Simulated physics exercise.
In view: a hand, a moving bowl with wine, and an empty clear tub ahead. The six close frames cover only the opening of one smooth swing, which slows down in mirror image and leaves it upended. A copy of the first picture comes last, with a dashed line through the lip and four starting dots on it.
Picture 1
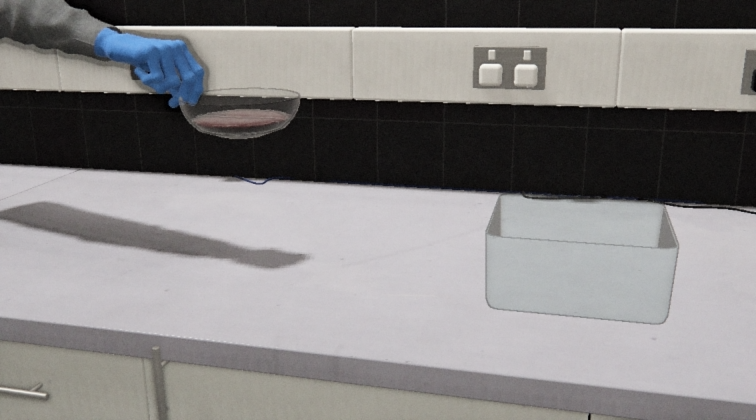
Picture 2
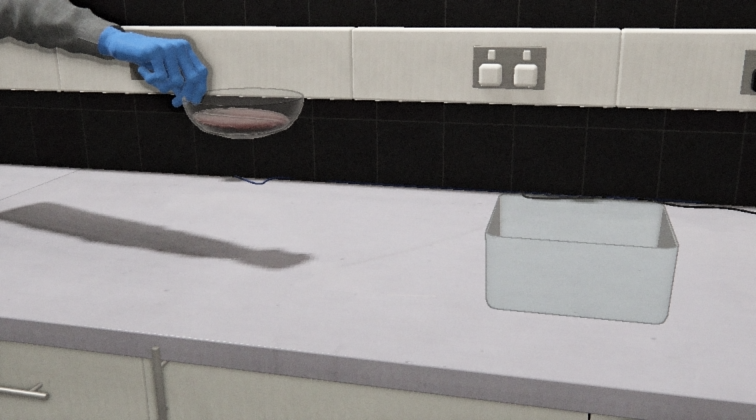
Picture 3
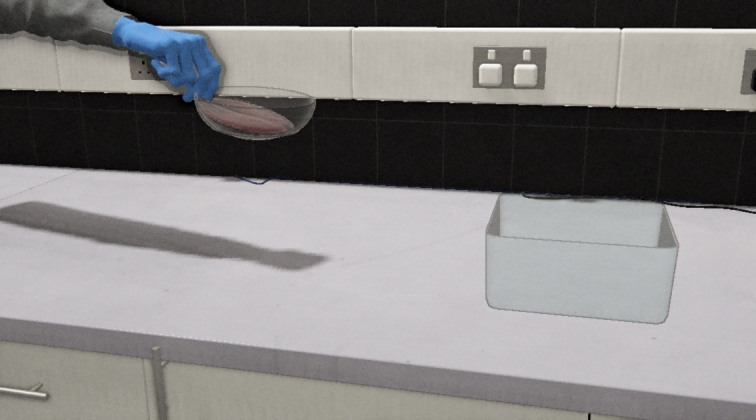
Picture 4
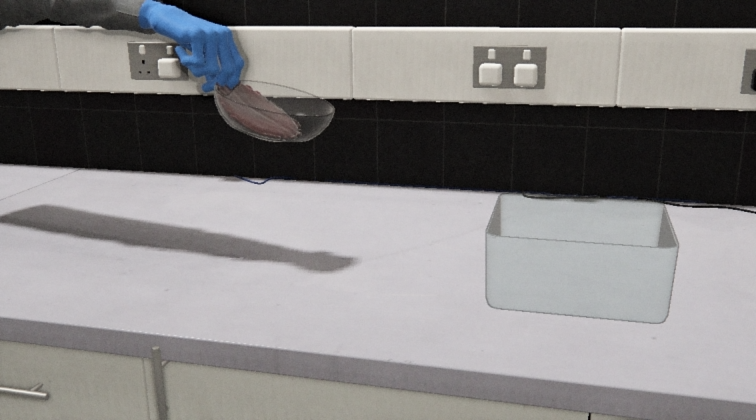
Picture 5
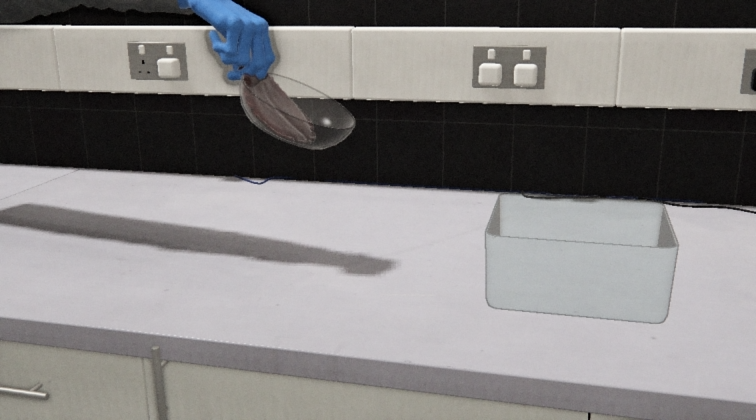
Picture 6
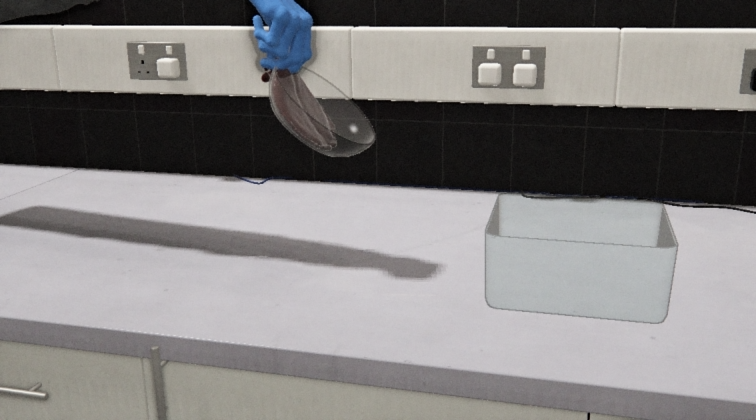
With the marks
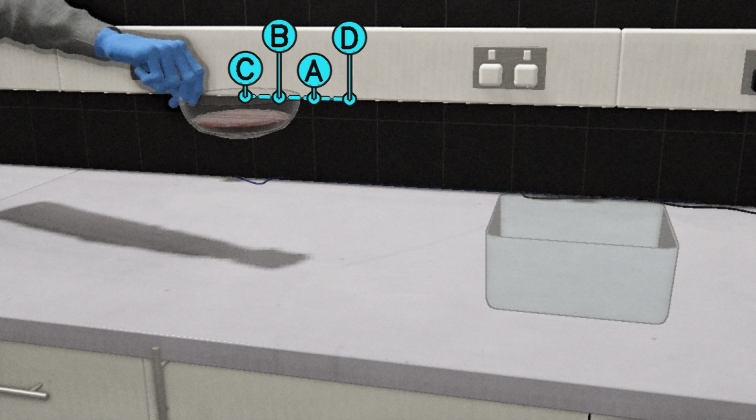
A blue-gloved hand moves a clear bowl of wine rightward above a counter, tilting it steeply.
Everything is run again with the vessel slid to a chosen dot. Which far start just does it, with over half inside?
Take D.
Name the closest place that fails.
Here it is place A.
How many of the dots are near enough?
One.
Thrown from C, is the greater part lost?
Yes, that goes wrong.
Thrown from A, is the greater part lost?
Yes, it does.
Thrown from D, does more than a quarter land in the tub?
Yes, it does.
On the marked copy, A at (314, 98); B at (279, 97); C at (245, 96); D at (349, 99).
With A, about 29 % lands in the tub, 62 % falls short and 9 % goes beside or beyond.
With B, about 8 % lands in the tub, 87 % falls short and 5 % goes beside or beyond.
With C, about 1 % lands in the tub, 95 % falls short and 4 % goes beside or beyond.
With D, about 73 % lands in the tub, 21 % falls short and 6 % goes beside or beyond.
